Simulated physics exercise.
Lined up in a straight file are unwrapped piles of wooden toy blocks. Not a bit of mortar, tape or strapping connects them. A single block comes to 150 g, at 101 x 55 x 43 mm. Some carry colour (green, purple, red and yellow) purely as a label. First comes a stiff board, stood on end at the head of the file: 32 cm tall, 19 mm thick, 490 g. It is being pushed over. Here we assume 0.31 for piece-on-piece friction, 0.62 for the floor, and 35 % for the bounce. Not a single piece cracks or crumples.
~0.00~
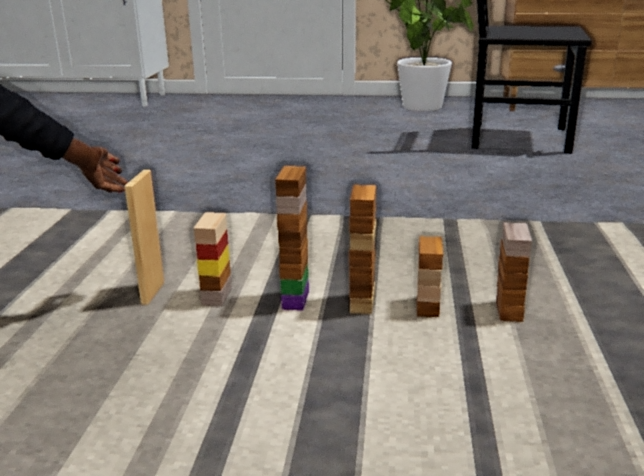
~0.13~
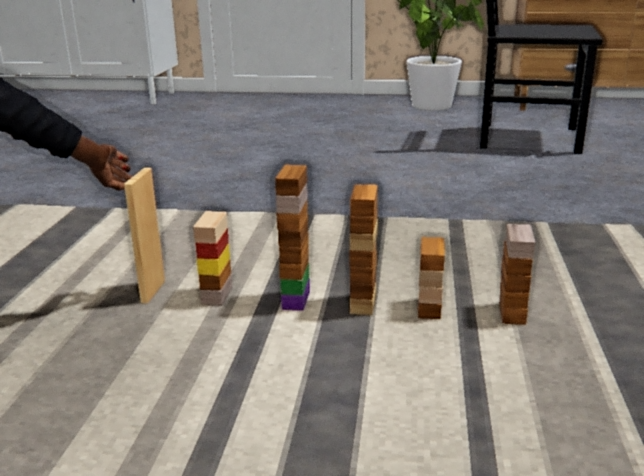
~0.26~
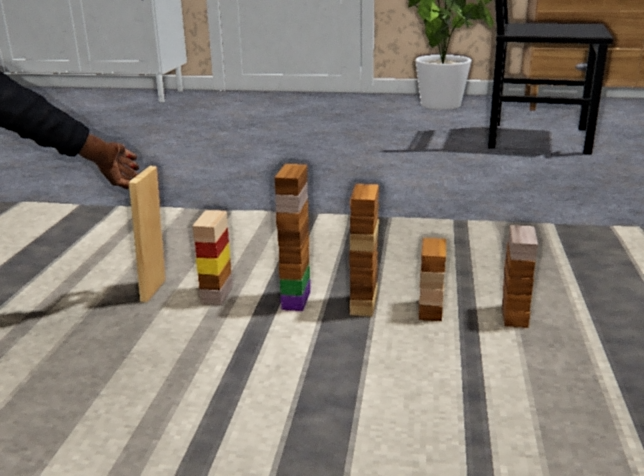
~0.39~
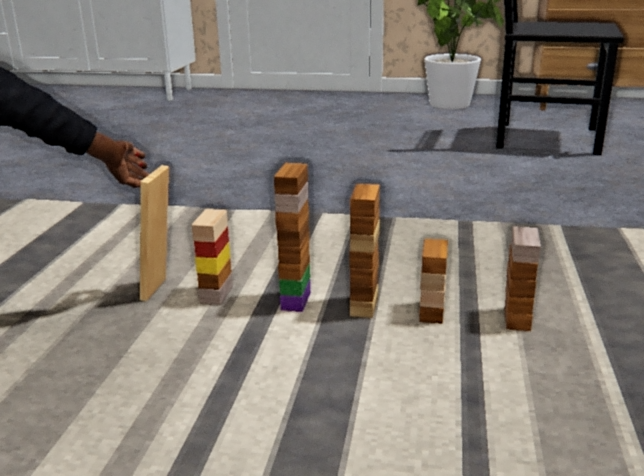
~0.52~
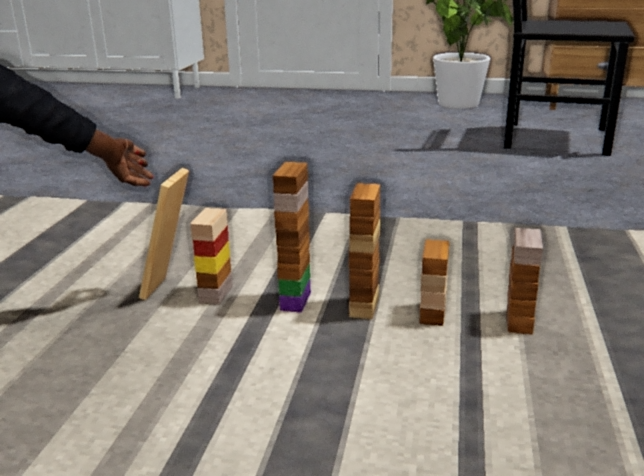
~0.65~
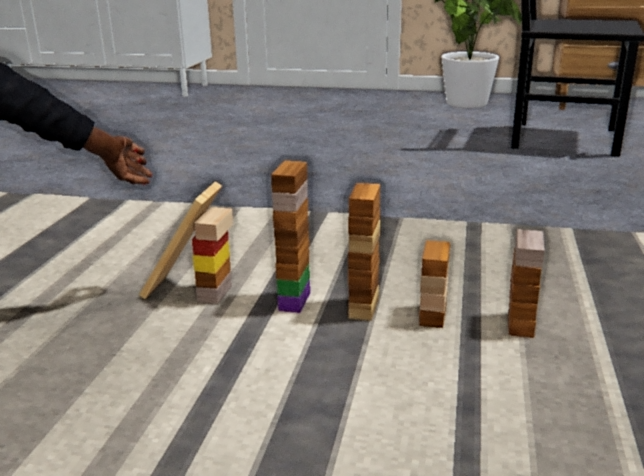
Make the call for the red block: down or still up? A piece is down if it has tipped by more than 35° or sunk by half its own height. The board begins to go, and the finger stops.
My call: Down.
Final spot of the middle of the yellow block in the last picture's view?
Around (271, 274).
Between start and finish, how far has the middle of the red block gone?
Roughly 15 centimetres.
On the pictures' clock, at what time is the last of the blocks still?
Around 1.5 s.
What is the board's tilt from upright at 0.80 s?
About 45 degrees from upright.
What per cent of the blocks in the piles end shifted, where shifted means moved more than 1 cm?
That comes to 15 in a hundred.
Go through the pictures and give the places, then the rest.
In the first frame (each place is the centre of the face we see best; the camera moves round a little), finger (117, 185) 34 mm short, board 0° from upright; red block (207, 252); purple block (292, 303); yellow block (208, 268); the others all in place.
In the second frame, finger (126, 183) 12 mm short, board 0° from upright; red block (207, 251).
In the third frame, finger 10 mm in, board 2° from upright; red block (206, 250).
In the fourth frame, finger (143, 180) 32 mm in, board 8° from upright; red block (205, 250); the others all in place.
In the fifth frame, finger (143, 178) 35 mm in, stopped, board 18° from upright; red block (204, 249); the others all in place.
In the sixth frame, finger (142, 176) 35 mm in, stopped, board 34° from upright; red block (203, 248); yellow block (204, 264); green block (288, 288); one has shifted.
By 0.80 s, board 43° from upright; 1 of the 29 blocks down; red block moved 28 mm; yellow block moved 5 mm.
By 0.94 s, board 50° from upright; 2 of the 29 blocks down; red block tilted 64°, 24 mm lower; yellow block moved 19 mm.
By 1.34 s, board 64° from upright; 2 of the 29 blocks down; red block on its side; yellow block tilted 27°, 20 mm lower.
When it is over (1.8 s), board 67° from upright; 3 of the 29 blocks down; red block on its side; yellow block tilted 14°, 37 mm lower; green block moved 5 mm. In pixels of the last frame, middles, red block near (253, 285), yellow block near (271, 274).
